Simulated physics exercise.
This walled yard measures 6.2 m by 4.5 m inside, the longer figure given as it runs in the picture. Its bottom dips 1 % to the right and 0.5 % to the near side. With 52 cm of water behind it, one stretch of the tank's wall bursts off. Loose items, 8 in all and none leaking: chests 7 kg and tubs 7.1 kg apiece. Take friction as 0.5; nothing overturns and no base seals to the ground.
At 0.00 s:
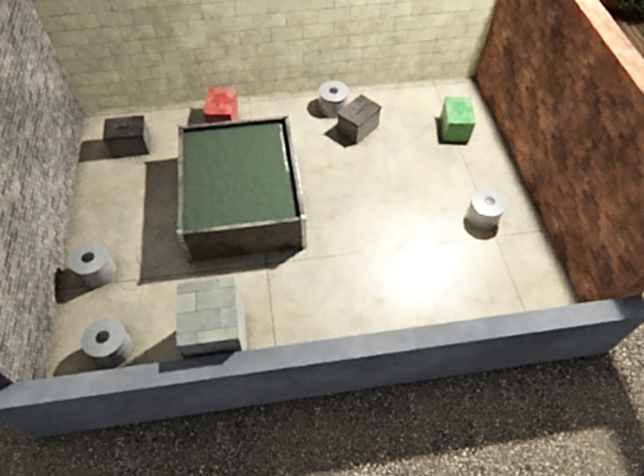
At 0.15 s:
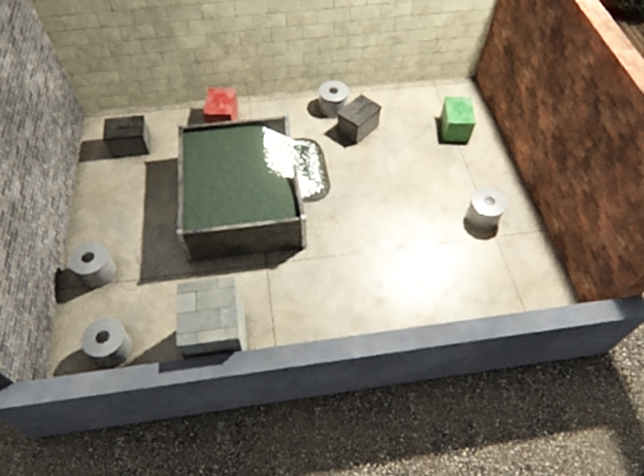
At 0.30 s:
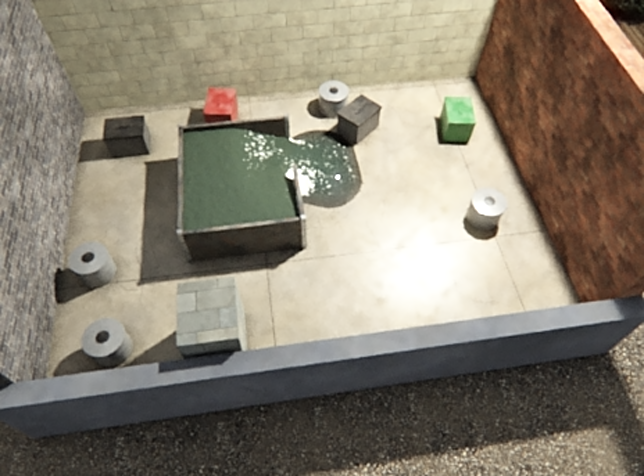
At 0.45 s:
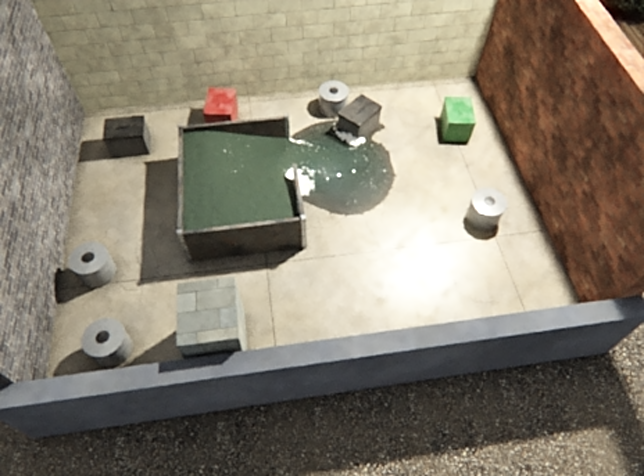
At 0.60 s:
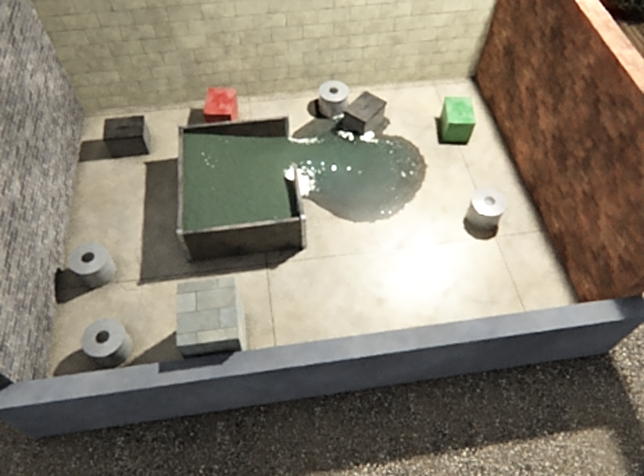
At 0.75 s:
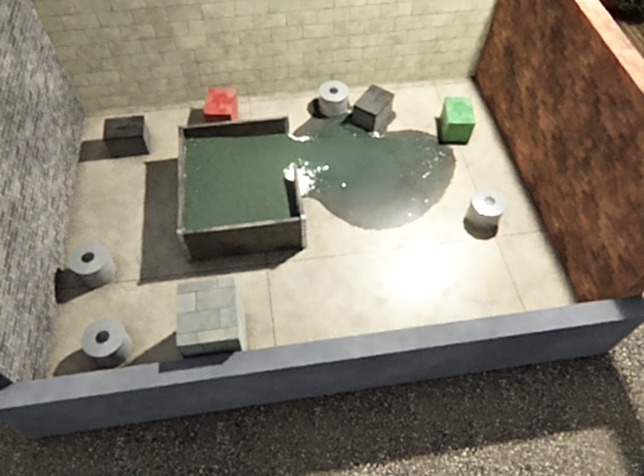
The video shows a walled yard with a tank of green water whose right side opens, letting water pour out and spread rightward across the floor, pushing a dark chest slightly while the red and green chests stay still.
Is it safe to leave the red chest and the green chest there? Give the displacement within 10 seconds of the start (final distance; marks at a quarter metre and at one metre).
Red chest holds its place, green chest ends far away.
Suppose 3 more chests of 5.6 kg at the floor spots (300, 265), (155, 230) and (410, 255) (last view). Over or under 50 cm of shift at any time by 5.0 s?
In turn: Under, less, short of it.
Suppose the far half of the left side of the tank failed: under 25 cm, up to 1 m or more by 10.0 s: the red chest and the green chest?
Then the red chest ends far away, the green chest gets carried off.
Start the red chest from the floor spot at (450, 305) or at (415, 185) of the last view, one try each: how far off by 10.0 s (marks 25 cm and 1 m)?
In turn: It travels far; it gets carried off.
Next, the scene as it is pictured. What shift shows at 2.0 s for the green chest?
About 50 cm.
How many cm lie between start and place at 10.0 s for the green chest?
About 300 cm.
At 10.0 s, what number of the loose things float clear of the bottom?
I count 4.
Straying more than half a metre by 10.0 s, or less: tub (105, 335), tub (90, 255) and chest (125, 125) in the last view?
In that order: Less, short of it, less.
After 2.0 s the red chest is near (219, 101), 0.0 m from its start, aground; the green chest is near (491, 90), 0.5 m from its start, afloat; 3 afloat.
After 4.5 s the red chest is near (219, 101), 0.0 m from its start, aground; the green chest is near (520, 166), 1.3 m from its start, afloat; 4 afloat.
After 7.0 s the red chest is near (219, 101), 0.0 m from its start, aground; the green chest is near (537, 249), 2.5 m from its start, afloat; 4 afloat.
After 10.0 s the red chest is near (219, 101), 0.0 m from its start, aground; the green chest is near (484, 299), 3.1 m from its start, afloat; 4 afloat.
